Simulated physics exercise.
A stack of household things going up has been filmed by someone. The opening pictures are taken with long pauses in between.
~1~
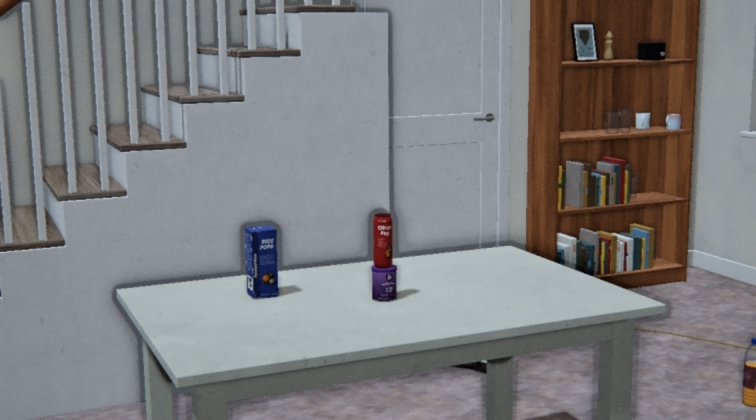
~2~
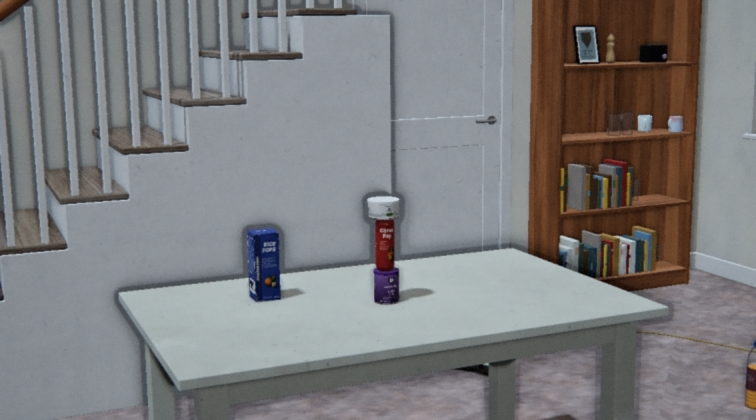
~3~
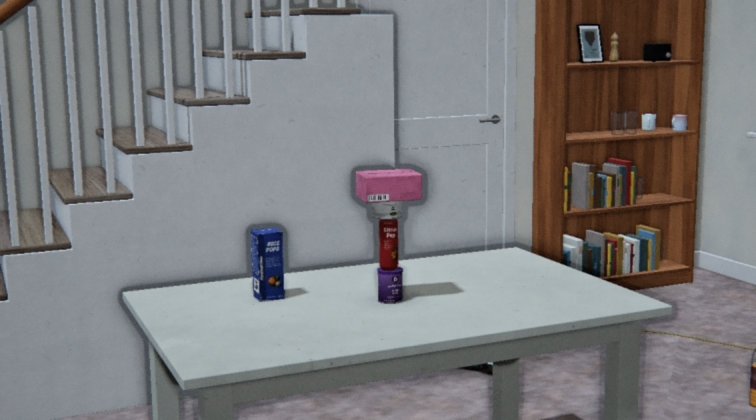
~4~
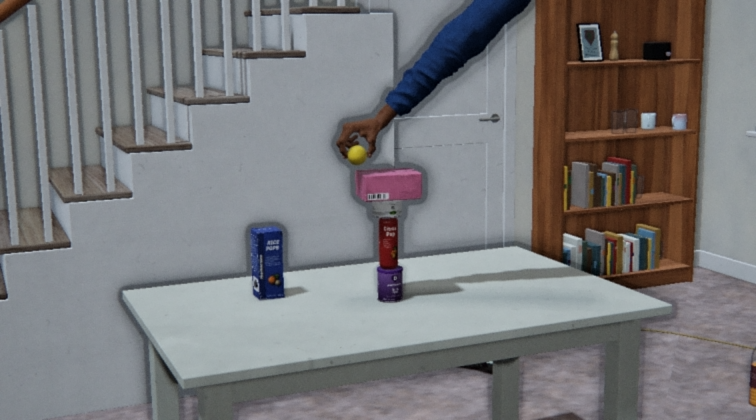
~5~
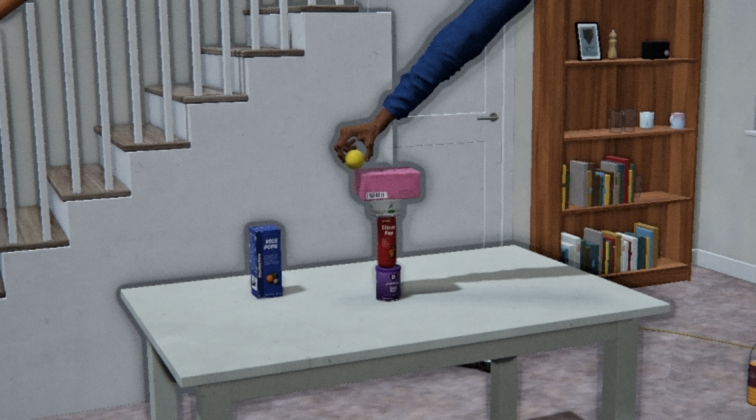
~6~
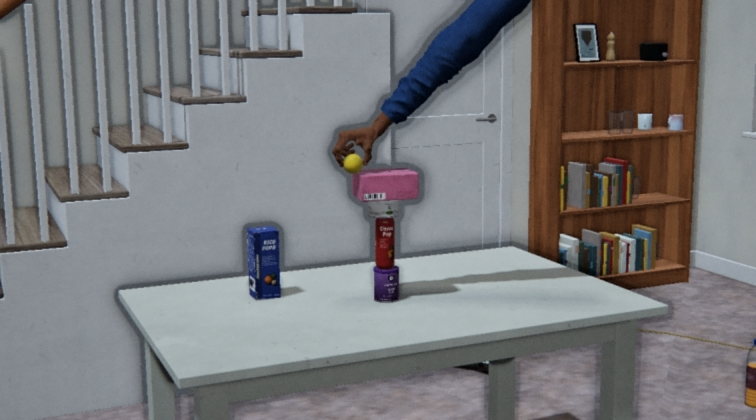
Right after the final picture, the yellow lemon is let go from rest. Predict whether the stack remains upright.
Prediction: The stack falls over.
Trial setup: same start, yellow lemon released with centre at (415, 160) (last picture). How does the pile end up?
Well, it topples after that.
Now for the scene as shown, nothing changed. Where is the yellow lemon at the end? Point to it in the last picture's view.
It finishes at about (323, 297).
Then, 0.40 s past the last view, yellow lemon now fallen.
Then, 0.60 s past the last view, things are still on the move.
Finally, fallen, yellow lemon; the other 5 still in place. Final places as the last picture's camera would see them, yellow lemon near (323, 297). The pile loses its balance.
